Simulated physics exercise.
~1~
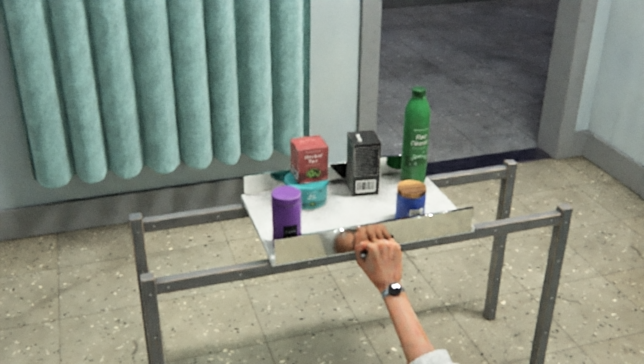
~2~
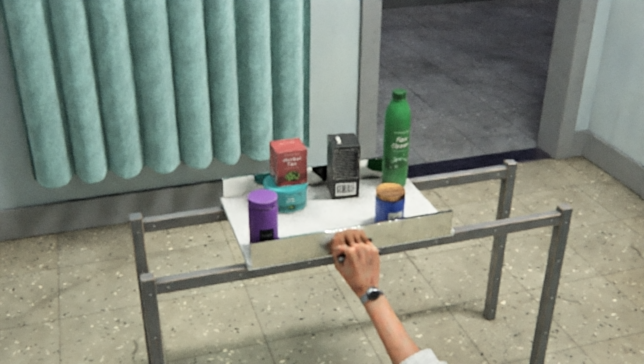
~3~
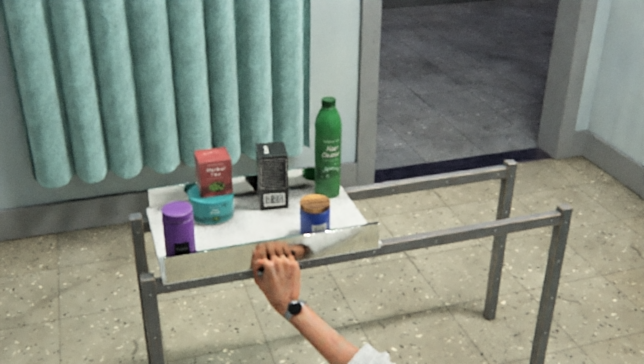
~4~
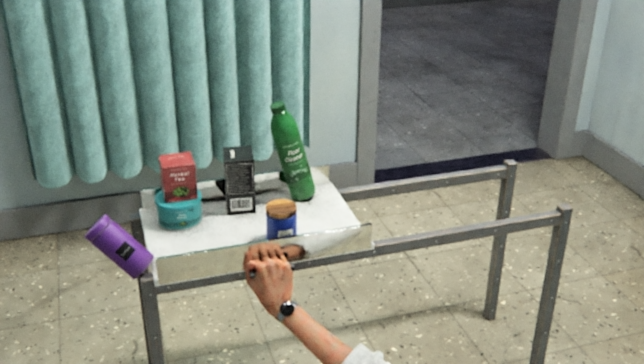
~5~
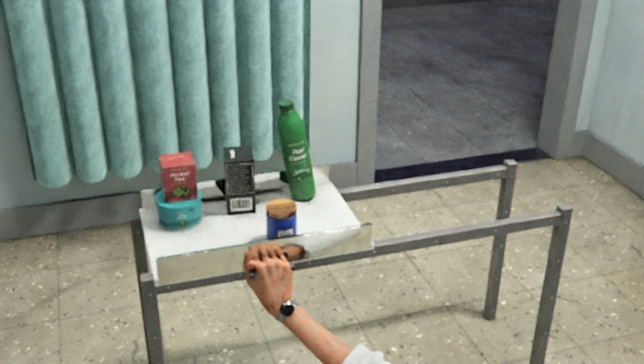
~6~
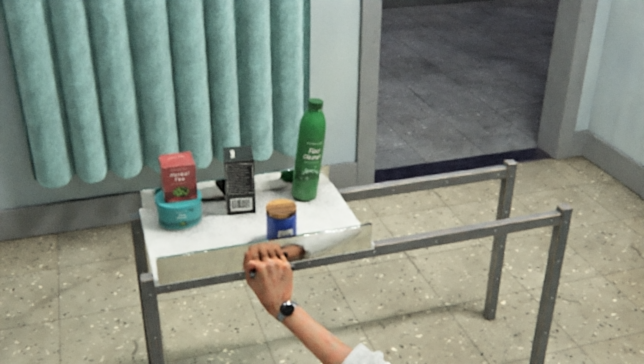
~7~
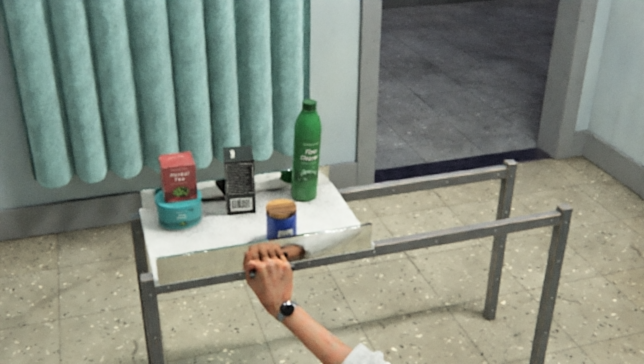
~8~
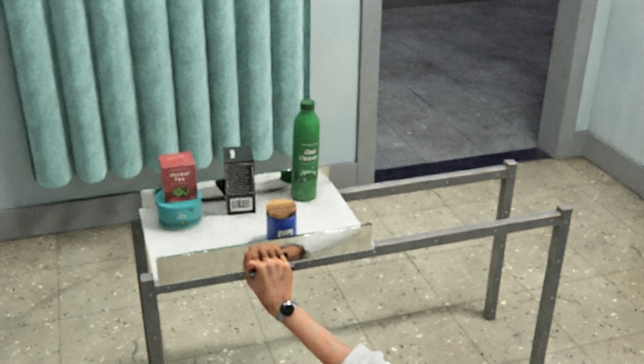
A hand slid a white tray of containers leftward along metal rails until it stopped at the left end, where the purple jar tipped off the side and dropped out of sight, while the green bottle rocked, then settled upright among the remaining items.
